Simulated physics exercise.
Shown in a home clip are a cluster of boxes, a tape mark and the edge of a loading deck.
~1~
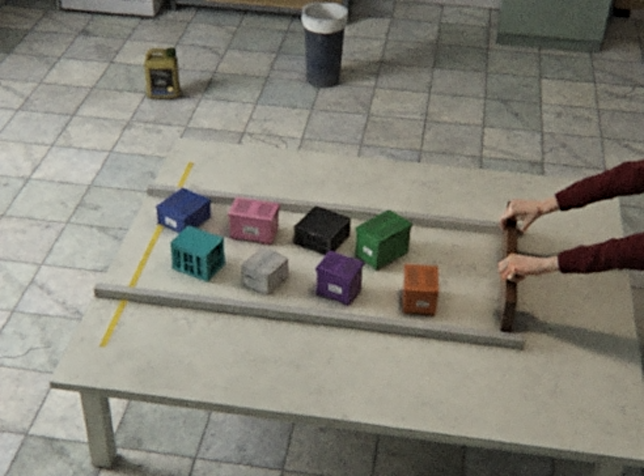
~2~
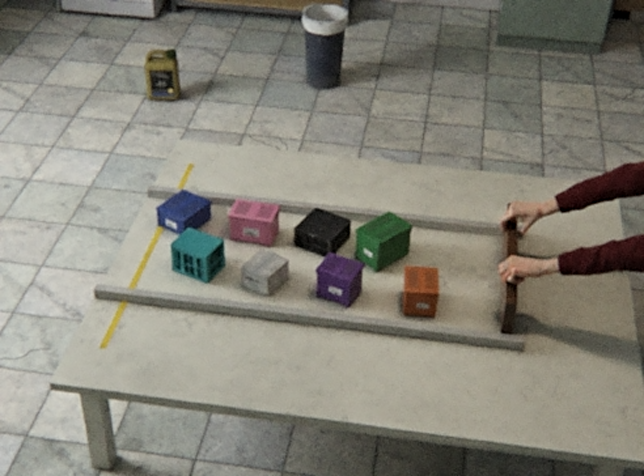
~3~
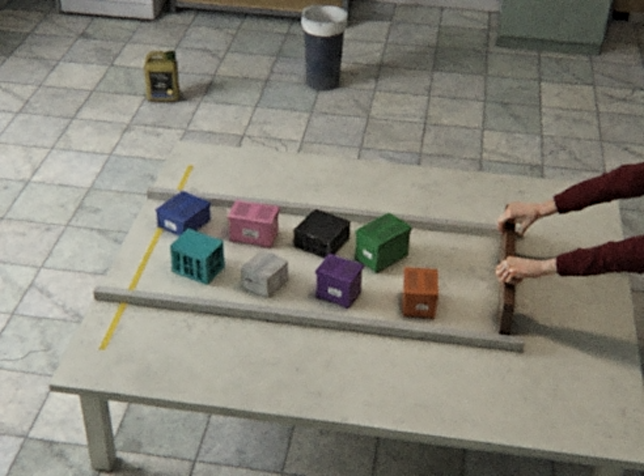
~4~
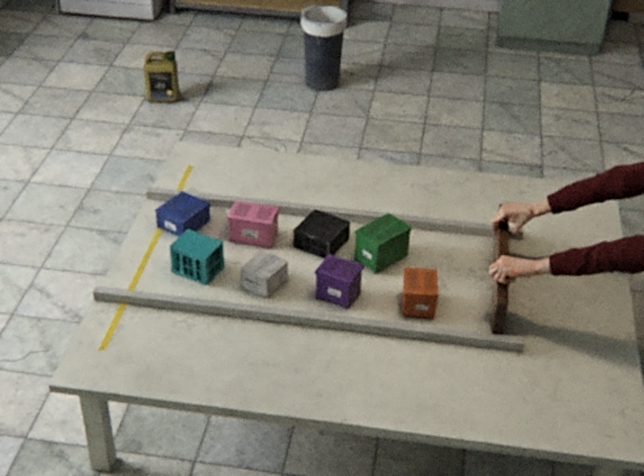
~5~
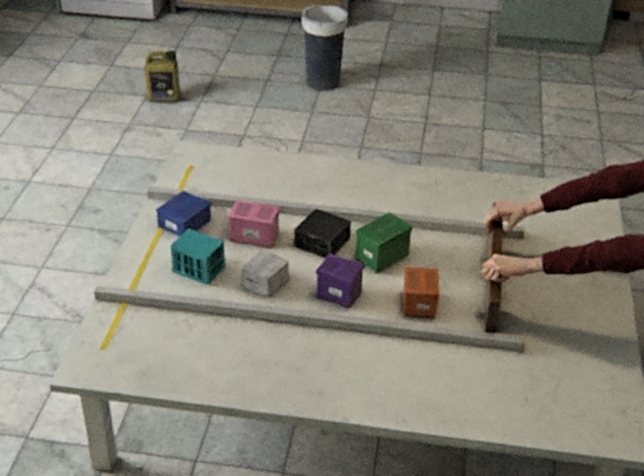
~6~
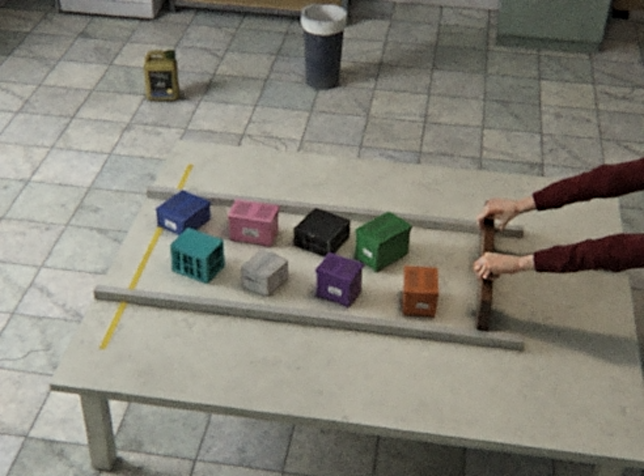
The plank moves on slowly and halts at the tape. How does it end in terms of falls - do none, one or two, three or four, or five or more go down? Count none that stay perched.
The ones going over the edge come to at least five, I'd say.
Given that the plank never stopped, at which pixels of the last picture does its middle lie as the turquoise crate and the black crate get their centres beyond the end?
At (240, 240) for the turquoise crate; at (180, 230) for the black crate.
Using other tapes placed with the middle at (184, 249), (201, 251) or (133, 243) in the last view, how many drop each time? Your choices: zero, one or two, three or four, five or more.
Going one by one, the answers are either three or four, 3 or 4 and 5 or more.
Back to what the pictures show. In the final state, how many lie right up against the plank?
Number in contact with it: 2.
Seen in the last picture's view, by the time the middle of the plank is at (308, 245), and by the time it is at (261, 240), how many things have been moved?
Answer - first 8, then 8.
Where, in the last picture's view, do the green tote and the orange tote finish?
Green tote: (139, 223); orange tote: (123, 258).
A little later, none off yet; blue tote at rest near (184, 214); turquoise crate at rest near (198, 256); pink tote at rest near (254, 223).
Next, none off yet; blue tote shifted a little near (167, 213); turquoise crate shifted about its own width near (168, 250); pink tote shifted about its own width near (203, 220).
Later still, one off so far; blue tote fallen near (105, 276); turquoise crate tilted well over near (97, 240); pink tote shifted well along near (126, 212).
When it is over, the number that fall off is five or more; down, purple tote, black crate, white parcel, pink tote, turquoise crate and blue tote.
